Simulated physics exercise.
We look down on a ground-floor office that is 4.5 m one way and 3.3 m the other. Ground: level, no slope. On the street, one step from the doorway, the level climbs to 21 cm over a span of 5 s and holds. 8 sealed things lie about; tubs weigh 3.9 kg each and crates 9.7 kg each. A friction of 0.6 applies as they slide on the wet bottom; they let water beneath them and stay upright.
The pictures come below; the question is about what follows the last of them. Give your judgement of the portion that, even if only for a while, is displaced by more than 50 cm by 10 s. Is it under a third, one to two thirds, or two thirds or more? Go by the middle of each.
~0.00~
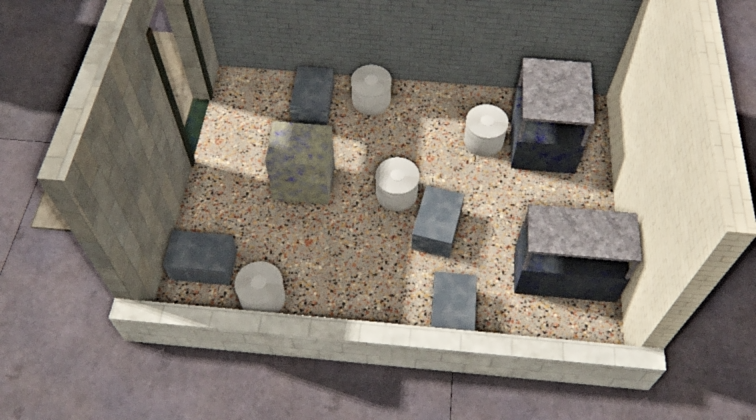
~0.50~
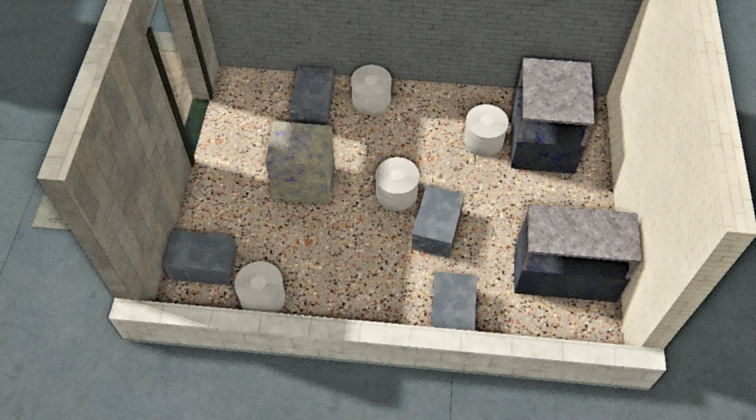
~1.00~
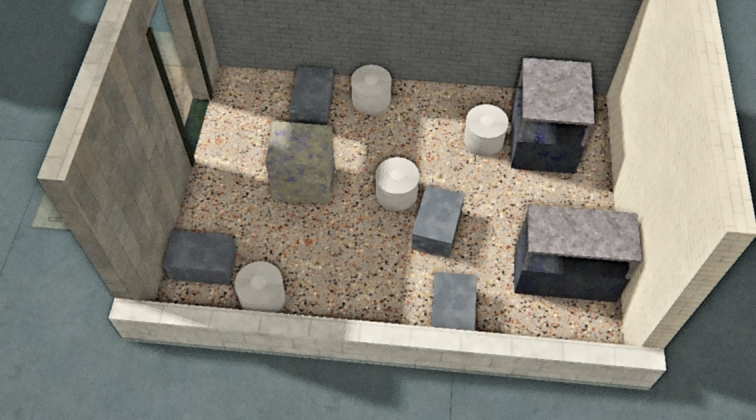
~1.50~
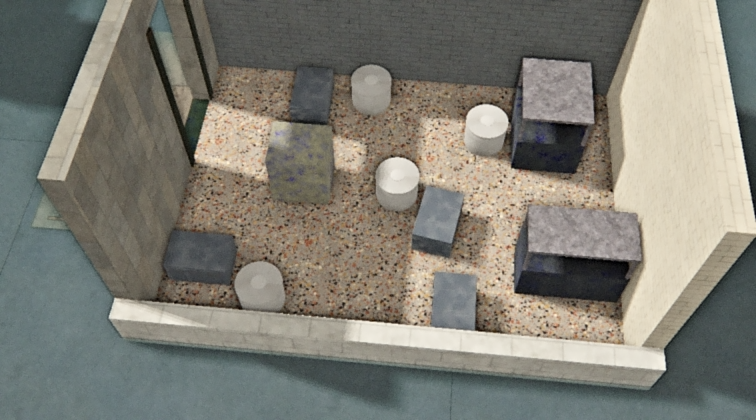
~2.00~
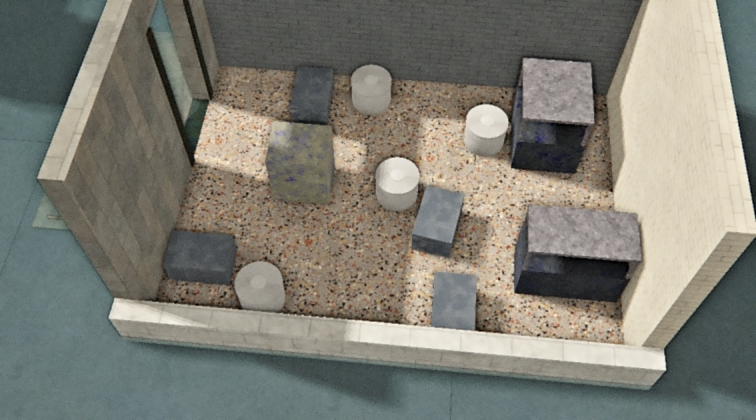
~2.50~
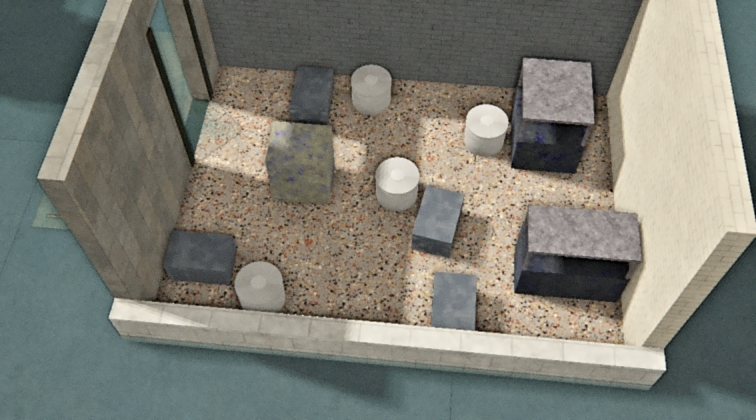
Displaced share: Medium, one to two thirds.
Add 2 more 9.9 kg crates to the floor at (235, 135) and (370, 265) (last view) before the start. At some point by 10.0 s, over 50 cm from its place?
Note: Item 1 exceeds the limit; item 2 stays inside the limit.
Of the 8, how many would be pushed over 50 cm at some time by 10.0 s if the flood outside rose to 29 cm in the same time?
Result: 6.
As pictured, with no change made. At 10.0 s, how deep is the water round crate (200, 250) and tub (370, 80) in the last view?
Depths: Near 6 cm, then near 10 cm.
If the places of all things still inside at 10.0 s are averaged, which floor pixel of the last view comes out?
I'd say about (427, 234) in the last view.
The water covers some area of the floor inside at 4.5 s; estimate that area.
That flooded area is roughly 4.0 m2.
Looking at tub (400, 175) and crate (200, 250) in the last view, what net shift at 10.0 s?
In turn: 10 cm, 30 cm.
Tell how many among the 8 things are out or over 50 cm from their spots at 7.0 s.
The number by then is 2.
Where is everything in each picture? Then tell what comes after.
A tub at (398, 175), on the bottom; a tub at (371, 80), on the bottom; 0.0 m2 under water; 0 of 8 have shifted, in the first picture.
A tub at (398, 175) rests on the ground; a tub at (371, 80), on the bottom; water covers 0.0 m2; 0 of 8 have shifted, in the second picture.
A tub at (398, 175) rests on the ground; a tub at (371, 80), on the bottom; water covers 0.0 m2; 0 of 8 have shifted, in the third picture.
A tub at (398, 175), on the bottom; a tub at (371, 80), on the bottom; 0.0 m2 under water; 0 of 8 have shifted, in the fourth picture.
A tub at (398, 175) rests on the ground; a tub at (371, 80) rests on the ground; 0.0 m2 under water; 0 of 8 have shifted, in the fifth picture.
A tub at (398, 175) rests on the ground; a tub at (371, 80), on the bottom; water covers 0.2 m2; 0 of 8 have shifted, in the sixth picture.
After 3.5 s 0 of 8 are over 50 cm from their spots; 0 afloat.
After 4.5 s 0 of 8 are over 50 cm from their spots; 0 afloat.
After 7.0 s 2 of 8 are over 50 cm from their spots; 4 afloat.
After 10.0 s 4 of 8 are over 50 cm from their spots, and 4 have been at some point; 8 afloat.
